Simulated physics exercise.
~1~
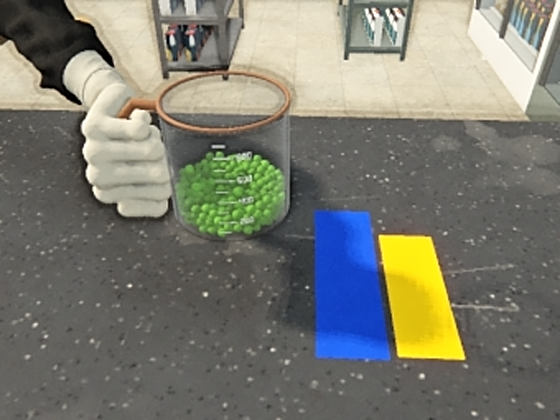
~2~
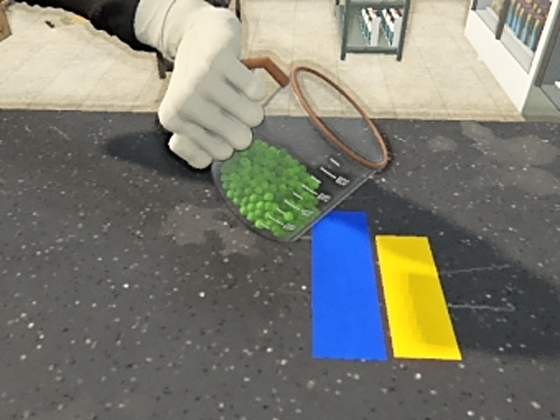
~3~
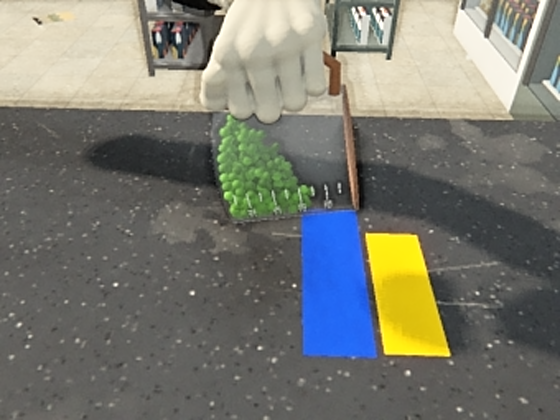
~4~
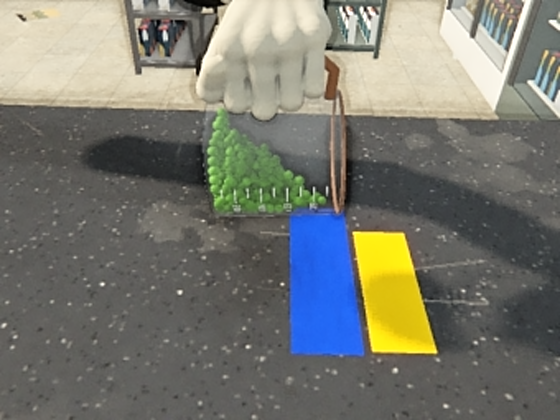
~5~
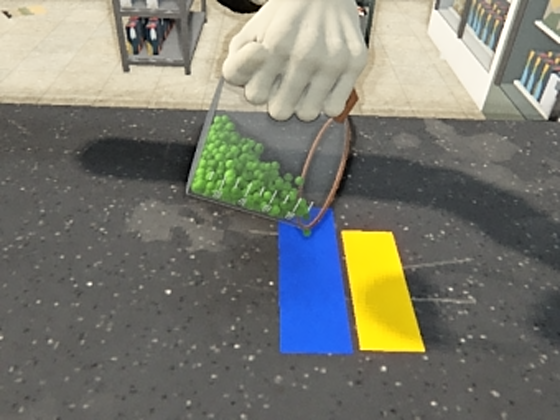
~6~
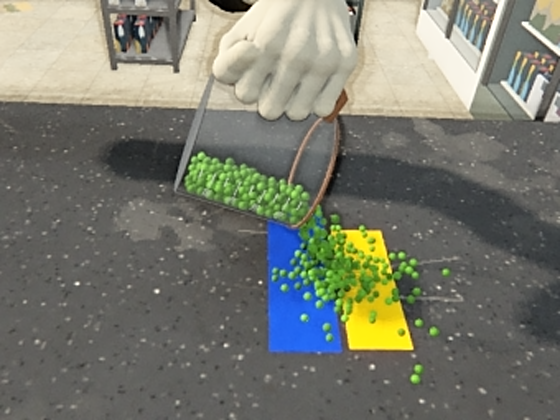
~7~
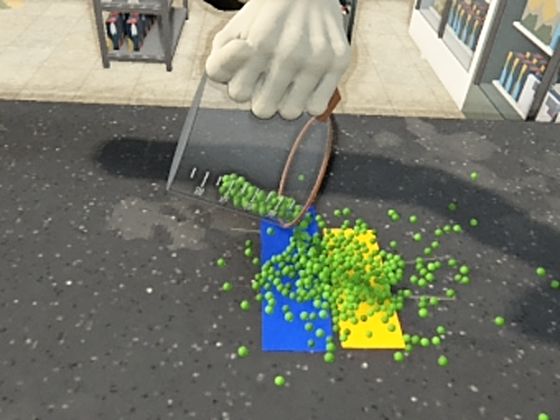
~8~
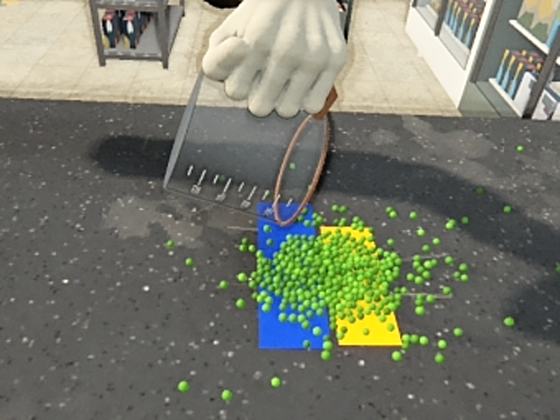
To begin with, a white-gloved hand holds a clear jug of green peas upright above a dark speckled tabletop, beside a blue mat and a yellow mat. The hand carries the jug right and tips it onto its side, the peas heaping against its lower wall. It pauses there with nothing falling, while the view drifts slightly. Then the jug tilts further, mouth downward, and peas spill over the rim onto both mats. The stream empties the jug, and the peas end scattered across blue, yellow and the surrounding table.
